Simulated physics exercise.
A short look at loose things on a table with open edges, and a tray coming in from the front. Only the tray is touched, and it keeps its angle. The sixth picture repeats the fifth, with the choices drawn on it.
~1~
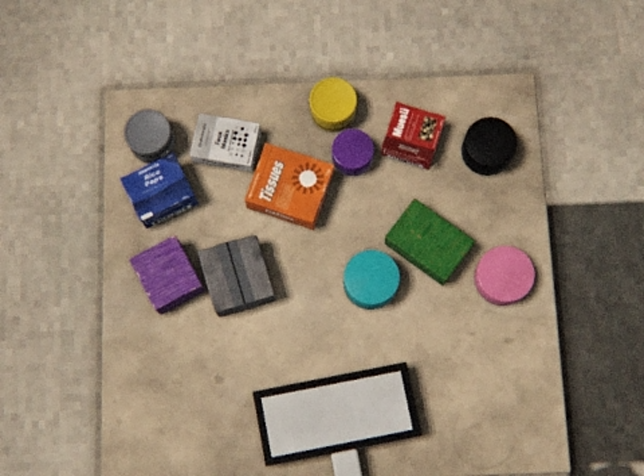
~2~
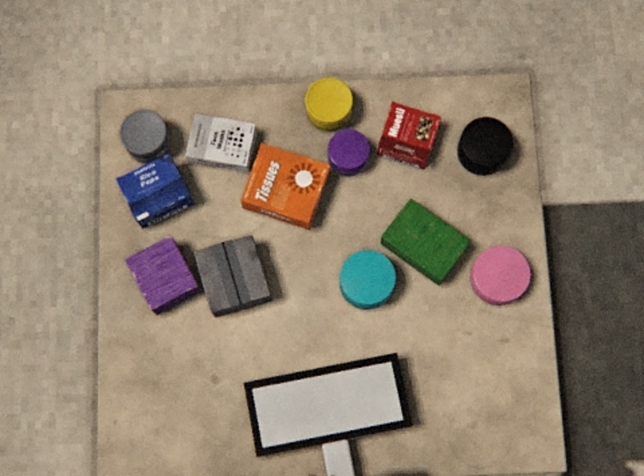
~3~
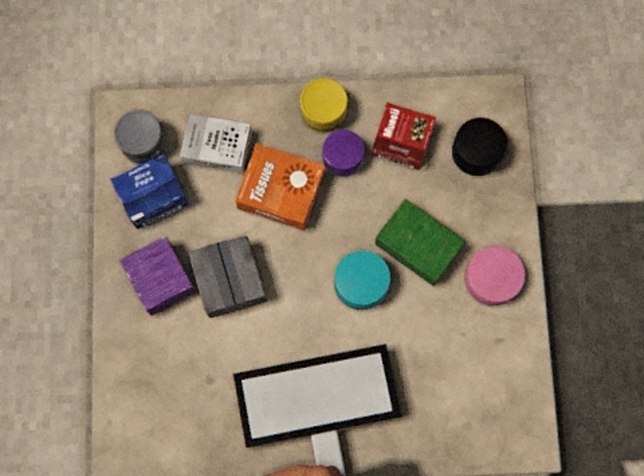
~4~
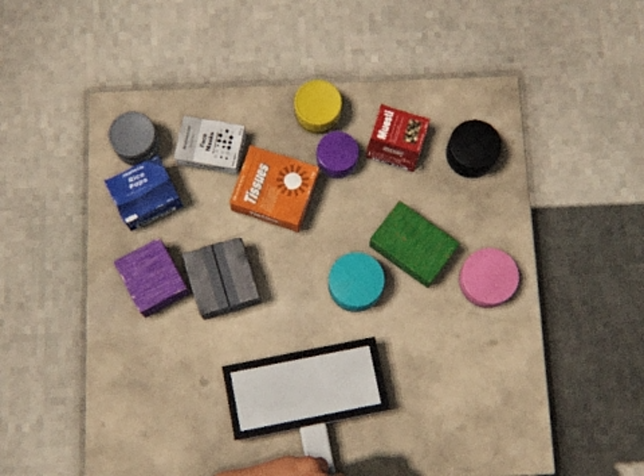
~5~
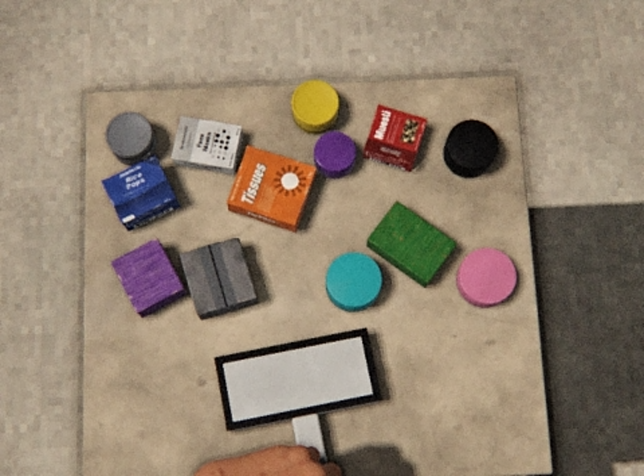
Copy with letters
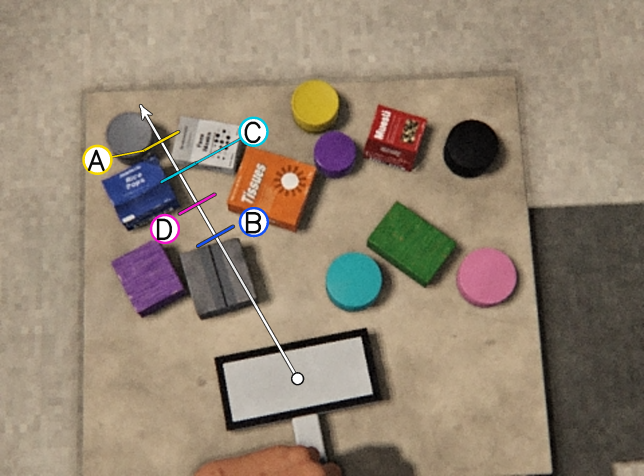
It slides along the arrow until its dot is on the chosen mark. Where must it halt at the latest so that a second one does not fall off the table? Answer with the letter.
As far as mark D.
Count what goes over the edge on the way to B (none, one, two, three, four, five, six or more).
By then, none.
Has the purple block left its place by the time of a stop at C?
By then, yes.
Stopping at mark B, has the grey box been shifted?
Yes.
On the marked copy, A at (161, 141); B at (216, 237); C at (179, 172); D at (197, 204); the arrow from (298, 379) to (140, 106); the white dot at (298, 379).
Taking D. A third of the way, tray (260, 315); grey box (212, 256); turquoise tin (349, 250).
Two thirds of the way, tray (225, 253); grey jar (109, 117); purple block (115, 249).
When it is over, tray (199, 208); white box (190, 88); grey jar (97, 98); none fallen.
As for the rest, A drops four; B is within the limit but short; C drops two.
